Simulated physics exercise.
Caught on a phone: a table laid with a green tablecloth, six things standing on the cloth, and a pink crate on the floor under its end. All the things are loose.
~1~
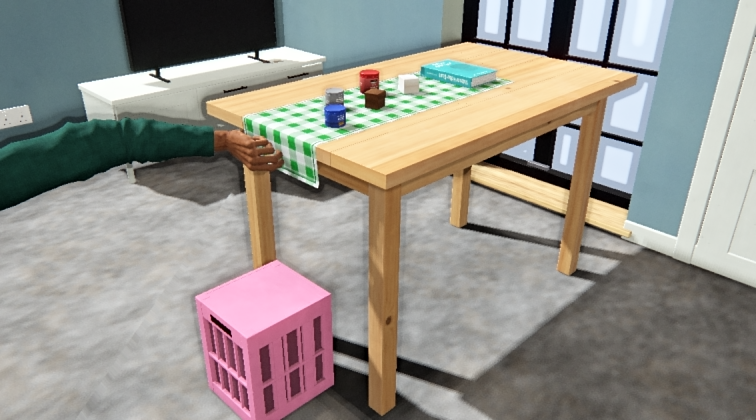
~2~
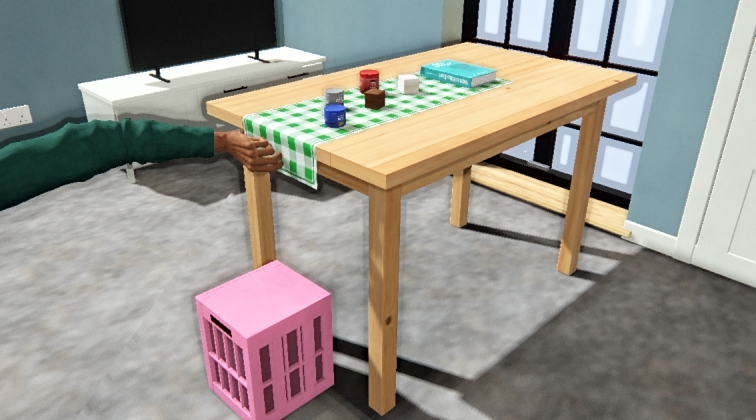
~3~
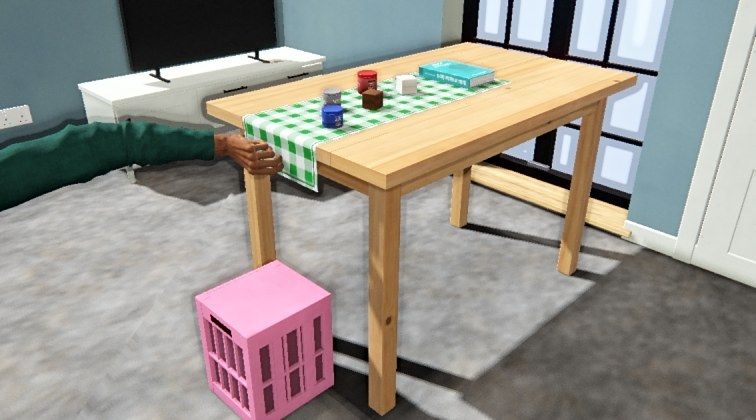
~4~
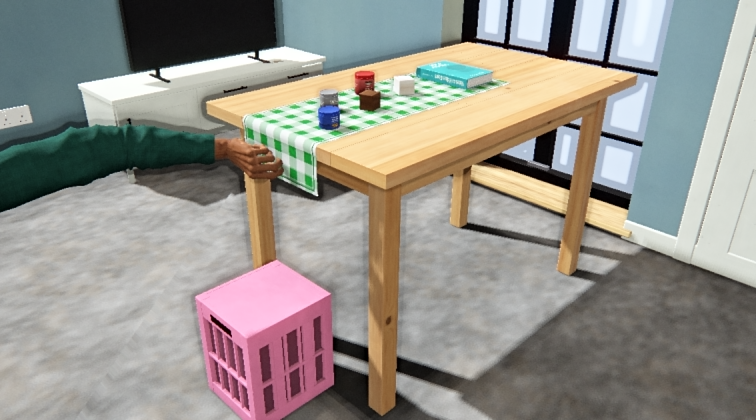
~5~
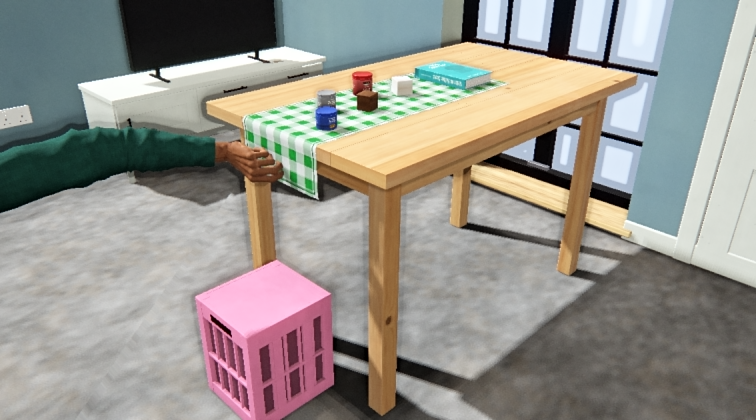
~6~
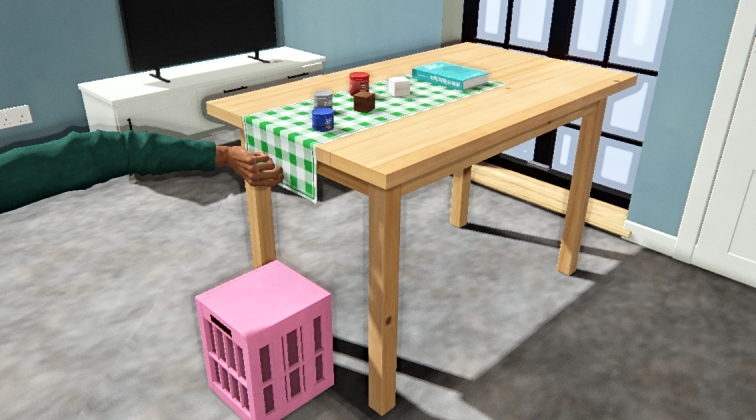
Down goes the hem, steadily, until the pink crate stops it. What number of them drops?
The count of fallen things is three.
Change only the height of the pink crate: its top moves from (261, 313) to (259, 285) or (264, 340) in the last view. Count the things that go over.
In that case 2 and 4.
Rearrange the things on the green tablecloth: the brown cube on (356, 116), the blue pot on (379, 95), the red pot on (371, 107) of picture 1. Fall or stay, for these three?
The brown cube comes down, the blue pot keeps its place on top, the red pot drops off.
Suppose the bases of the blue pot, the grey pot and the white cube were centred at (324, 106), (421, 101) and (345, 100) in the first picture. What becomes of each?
The blue pot drops off; the grey pot keeps its place on top; the white cube is carried off.
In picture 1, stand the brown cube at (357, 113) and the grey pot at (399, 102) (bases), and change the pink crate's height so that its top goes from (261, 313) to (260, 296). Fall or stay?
The brown cube falls, the grey pot remains up.
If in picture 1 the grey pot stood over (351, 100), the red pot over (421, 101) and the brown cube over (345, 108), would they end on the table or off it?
The grey pot comes down, the red pot holds on, the brown cube tumbles off.
Soon after, hem near (282, 231); blue pot gone.
After that, hem near (284, 274); blue pot, grey pot and brown cube gone.
In the end, hem on the crate; blue pot, grey pot and brown cube gone. It carries off three.
